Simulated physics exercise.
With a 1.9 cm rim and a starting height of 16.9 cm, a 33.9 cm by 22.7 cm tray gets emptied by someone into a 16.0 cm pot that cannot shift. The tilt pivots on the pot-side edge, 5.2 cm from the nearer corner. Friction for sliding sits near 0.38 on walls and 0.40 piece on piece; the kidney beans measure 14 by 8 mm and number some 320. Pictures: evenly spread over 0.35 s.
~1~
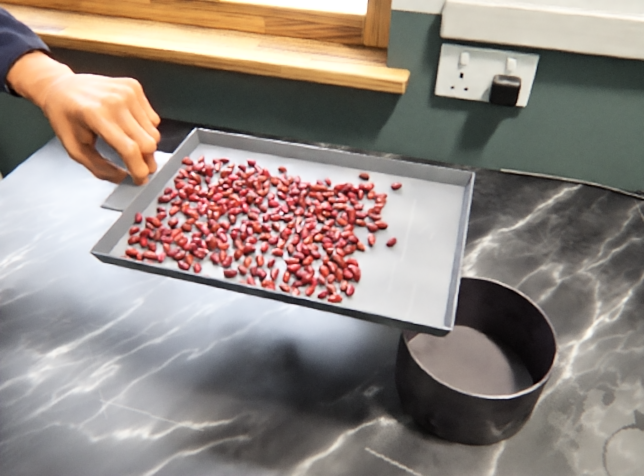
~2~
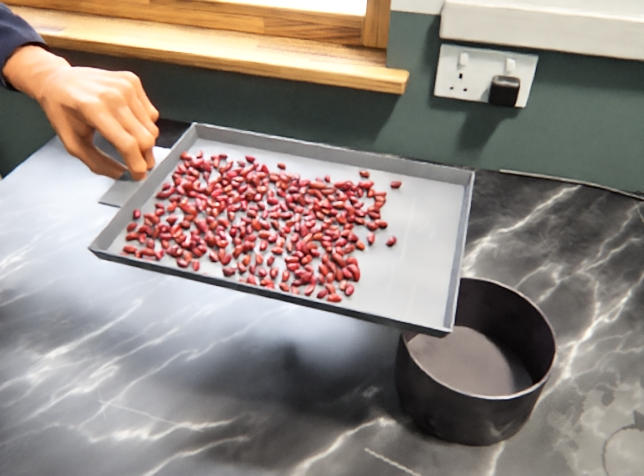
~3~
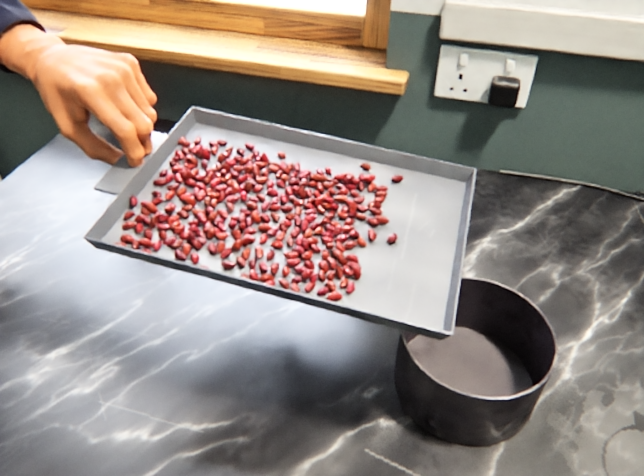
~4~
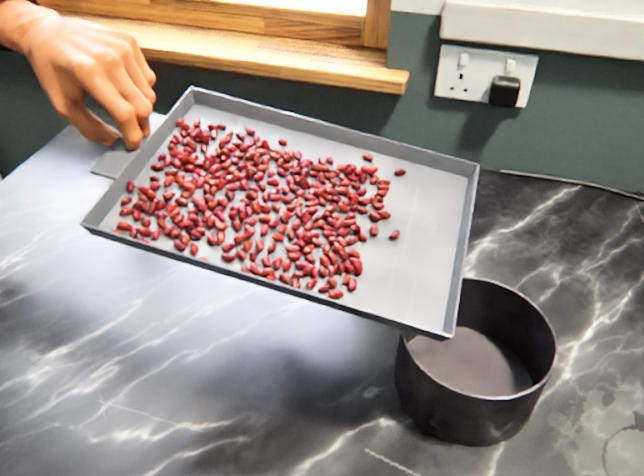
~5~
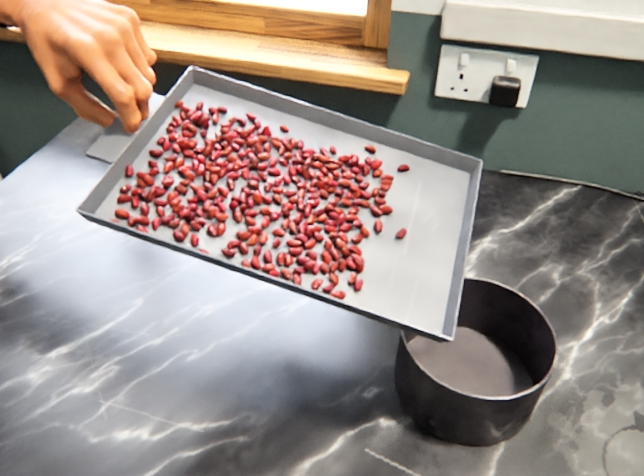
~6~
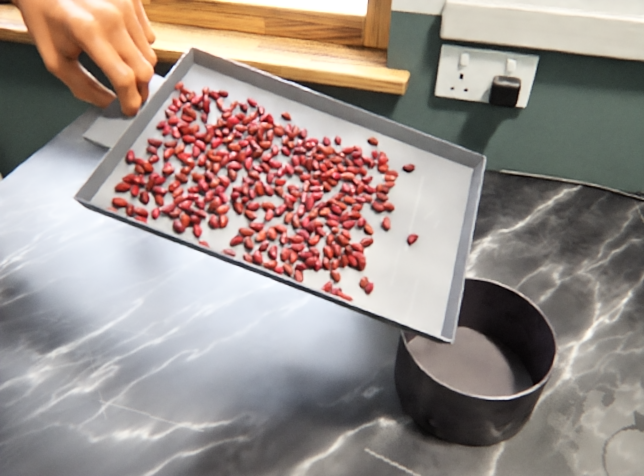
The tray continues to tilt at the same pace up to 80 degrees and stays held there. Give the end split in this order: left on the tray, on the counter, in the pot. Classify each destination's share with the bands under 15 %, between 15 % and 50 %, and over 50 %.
Tray: Under 15 %; counter: Over 50 %; pot: Between 15 % and 50 %.
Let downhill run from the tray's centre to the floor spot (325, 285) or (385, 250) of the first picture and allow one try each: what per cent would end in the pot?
I'd put it at roughly 5 per cent for the first tilt and roughly 70 per cent for the second.
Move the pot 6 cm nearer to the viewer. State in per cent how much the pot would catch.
Then roughly 95 percent would land in it.
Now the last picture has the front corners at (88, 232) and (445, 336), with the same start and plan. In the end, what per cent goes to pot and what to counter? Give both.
You'd end with pot at 5 and counter at 95.
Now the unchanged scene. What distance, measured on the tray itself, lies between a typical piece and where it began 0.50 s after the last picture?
Some 14 cm.
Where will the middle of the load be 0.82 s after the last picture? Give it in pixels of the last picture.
(462, 366), roughly.
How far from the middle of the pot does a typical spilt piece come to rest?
Some 16 cm, give or take.
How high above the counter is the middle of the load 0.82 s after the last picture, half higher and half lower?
Median height: Approx. 12 cm.
Then, 0.50 s after the last picture, tilt 48 degrees; the tray holds 95 %, the pot 0 %.
Then, 0.82 s after the last picture, tilt 67 degrees; the tray holds 45 %, the pot 15 %.
Then, 1.25 s after the last picture, tilt 80 degrees; the tray holds 5 %, the pot 30 %.
In the end, tray 5 %, counter 65 %, pot 35 %.
